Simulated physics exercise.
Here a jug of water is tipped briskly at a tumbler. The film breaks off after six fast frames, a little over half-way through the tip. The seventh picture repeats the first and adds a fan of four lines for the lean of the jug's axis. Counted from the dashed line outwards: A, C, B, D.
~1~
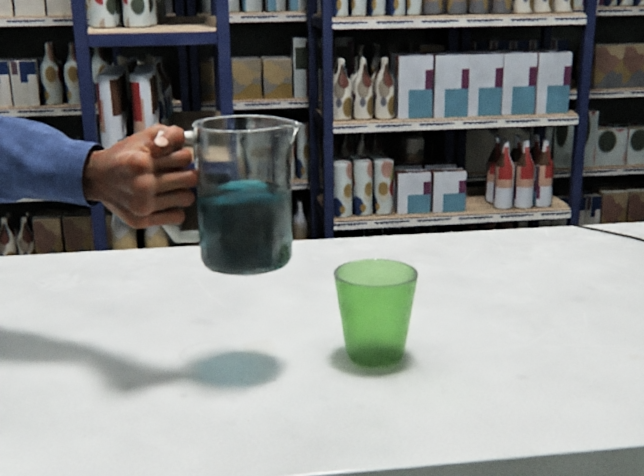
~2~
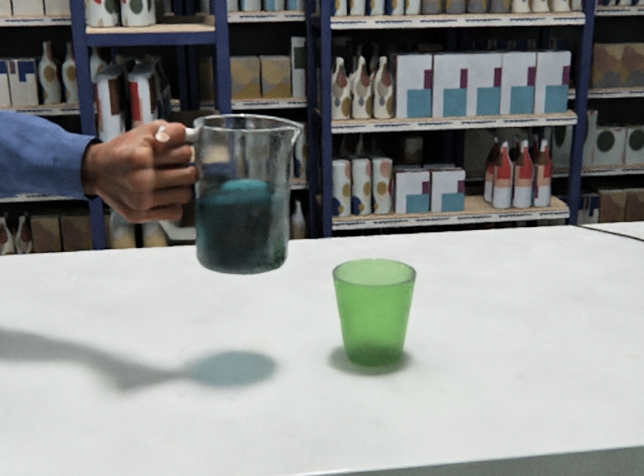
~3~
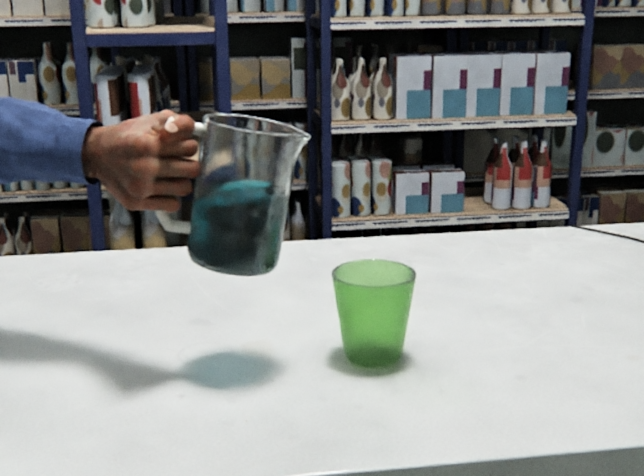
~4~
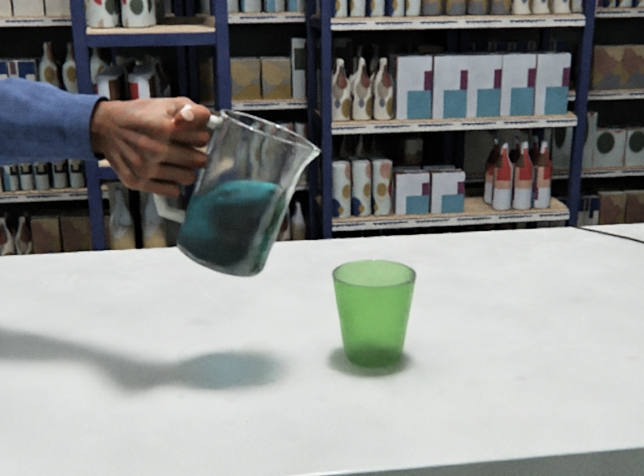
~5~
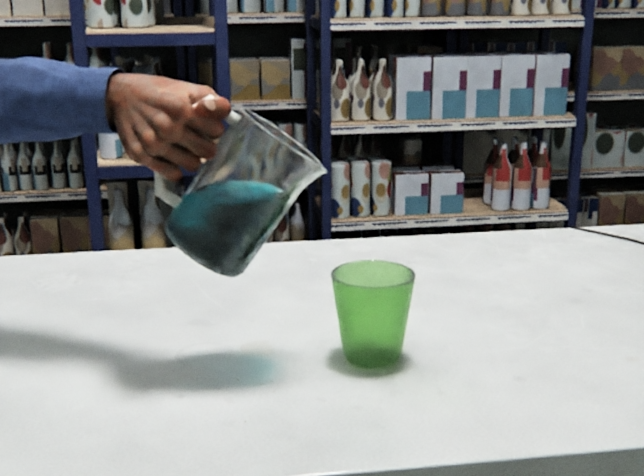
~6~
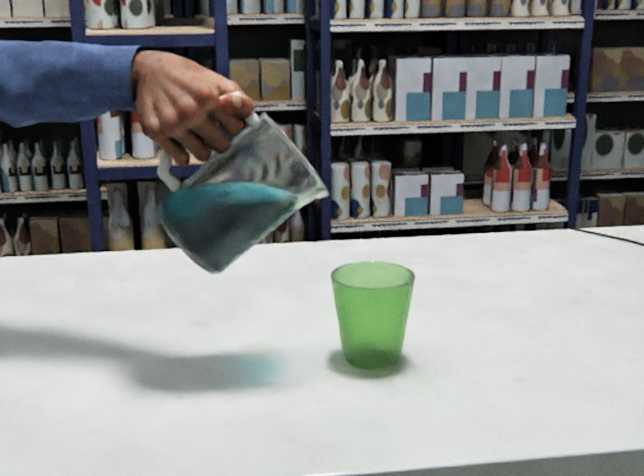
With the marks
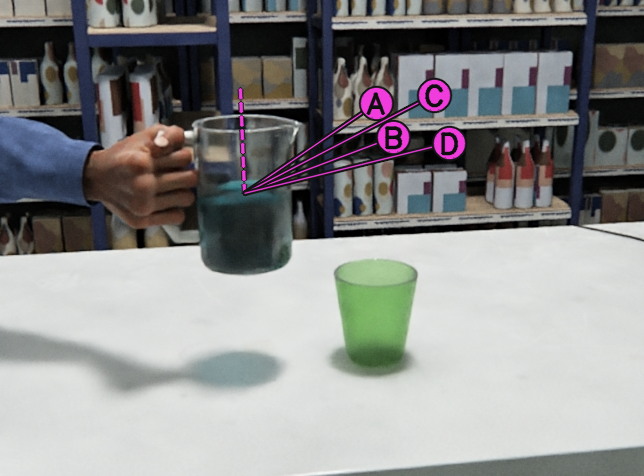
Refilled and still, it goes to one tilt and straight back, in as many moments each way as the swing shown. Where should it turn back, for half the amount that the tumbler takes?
Take D.
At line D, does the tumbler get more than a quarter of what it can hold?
Yes, it does.
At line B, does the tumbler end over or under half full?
Under.
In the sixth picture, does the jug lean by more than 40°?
Yes.
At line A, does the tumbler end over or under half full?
Under.
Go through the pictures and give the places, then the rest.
Upright, lip at (299, 124); rim of the tumbler round (376, 272); nothing has left yet.
Tipped about 3°, lip at (301, 126); nothing has left yet.
Tipped about 10°, lip at (309, 135); nothing has left yet.
Tipped about 22°, lip at (319, 150); nothing has left yet.
Tipped about 36°, lip at (326, 170); nothing has left yet.
Tipped about 51°, lip at (328, 193); nothing has left yet.
On the marked copy, A at (362, 112); B at (377, 143); C at (418, 102); D at (432, 147).
With A, the tumbler ends with about 4 % of what it can hold.
With B, the tumbler ends with about 31 % of what it can hold.
With C, the tumbler ends with about 14 % of what it can hold.
With D, the tumbler ends with about 51 % of what it can hold.
